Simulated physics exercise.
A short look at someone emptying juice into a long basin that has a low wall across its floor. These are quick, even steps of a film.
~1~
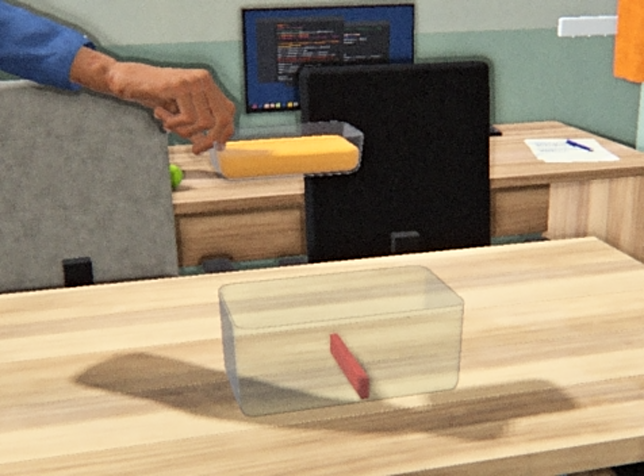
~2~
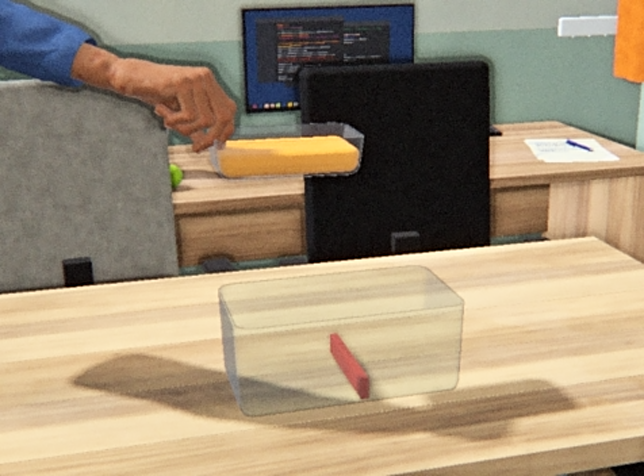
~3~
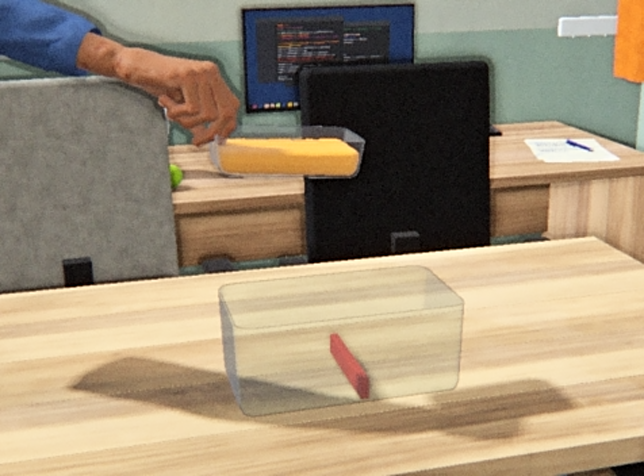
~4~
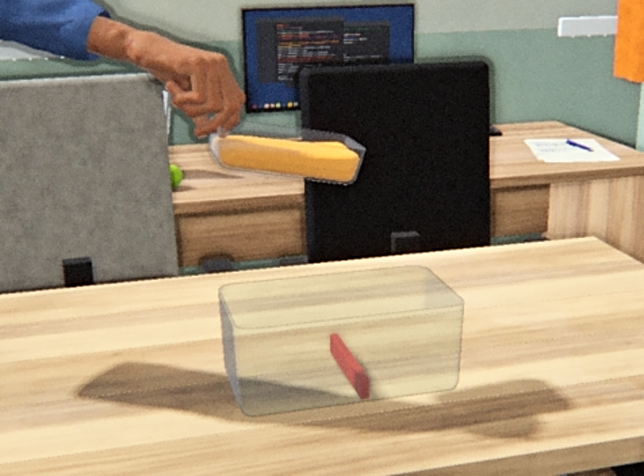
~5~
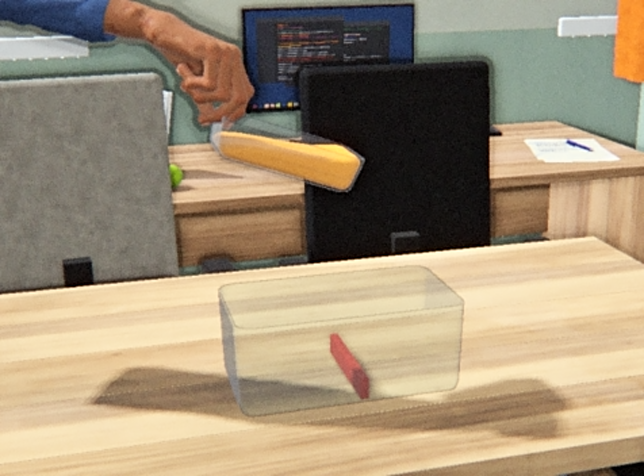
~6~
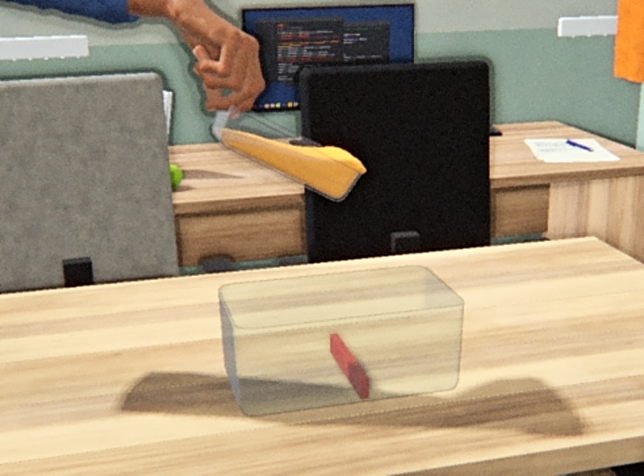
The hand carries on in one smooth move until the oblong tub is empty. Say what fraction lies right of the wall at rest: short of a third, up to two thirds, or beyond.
In the end above two thirds is right of the wall.
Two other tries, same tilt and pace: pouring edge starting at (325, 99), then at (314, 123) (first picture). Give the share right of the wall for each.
About 70 and 70 per cent.
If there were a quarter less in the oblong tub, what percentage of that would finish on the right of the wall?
Some 80 per cent.
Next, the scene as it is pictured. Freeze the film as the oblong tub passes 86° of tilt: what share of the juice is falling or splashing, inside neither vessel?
About 45 per cent.
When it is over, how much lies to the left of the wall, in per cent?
About 20 per cent.
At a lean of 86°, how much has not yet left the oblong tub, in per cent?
Close to 0 per cent.
A moment on, the oblong tub is tipped on its side and 2 per cent is still to pour, 0 is left of the wall and 51 right of it.
Next, the oblong tub is tipped right over and 0 per cent is still to pour, 15 is left of the wall and 75 right of it.
Then the oblong tub is tipped right over and 0 per cent is still to pour, 20 is left of the wall and 74 right of it.
Later the oblong tub is tipped right over and 0 per cent is still to pour, 21 is left of the wall and 74 right of it.
Finally, 21 per cent lies left of the wall, 74 right of it and 5 outside.
